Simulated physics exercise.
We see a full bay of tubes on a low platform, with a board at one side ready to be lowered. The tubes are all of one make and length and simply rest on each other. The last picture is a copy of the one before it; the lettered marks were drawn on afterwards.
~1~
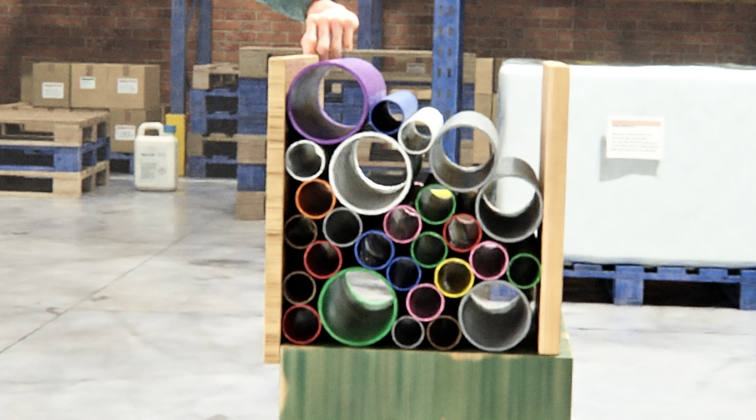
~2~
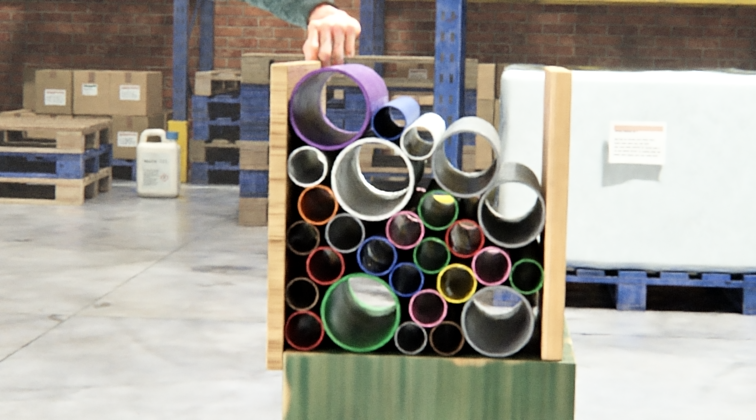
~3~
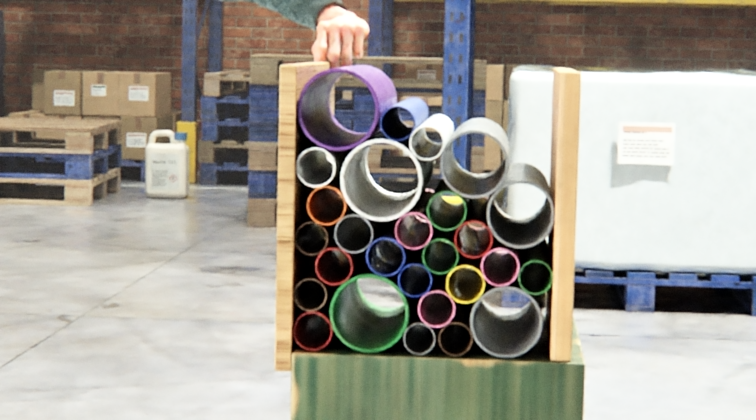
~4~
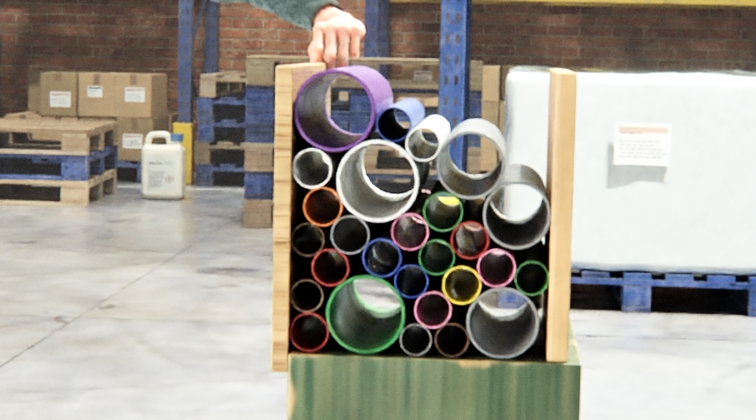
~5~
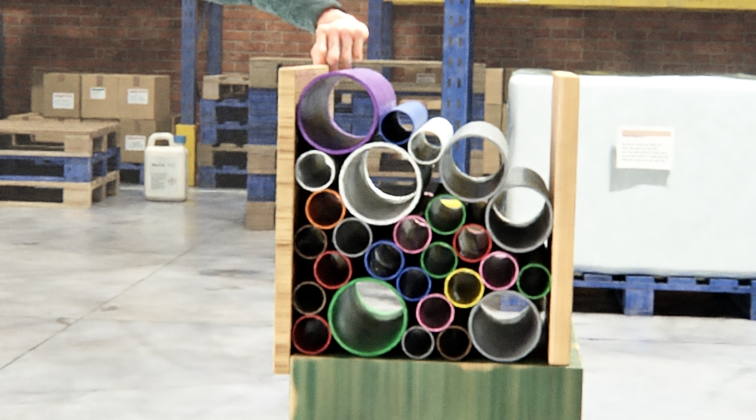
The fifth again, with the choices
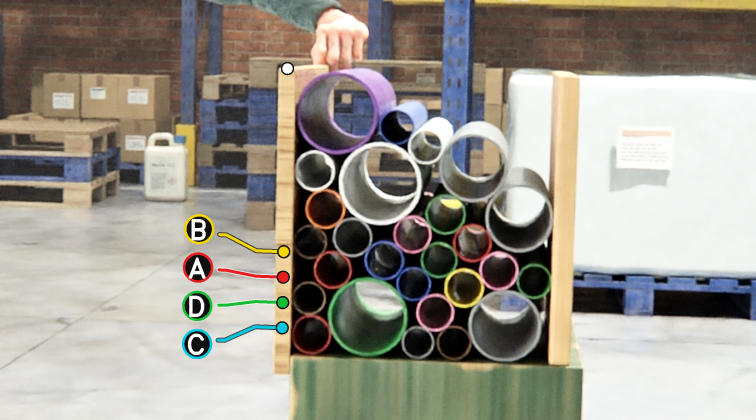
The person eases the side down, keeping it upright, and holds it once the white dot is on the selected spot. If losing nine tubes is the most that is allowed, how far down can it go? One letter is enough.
No lower than D.
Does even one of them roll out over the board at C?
Yes, at C.
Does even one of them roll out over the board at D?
Yes, at D.
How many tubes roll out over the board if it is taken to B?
It comes to two.
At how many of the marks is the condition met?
Three of the four.
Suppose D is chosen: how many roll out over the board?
With D, four.
On the copy, A at (283, 278); B at (283, 252); C at (282, 328); D at (282, 303); the white dot at (287, 69).
On D. First, top of the board (295, 165).
Then, top of the board (293, 269).
Finally, top of the board (292, 302), about four out over the board.
By contrast, A two out over the board; B two out over the board; C more than nine out over the board.
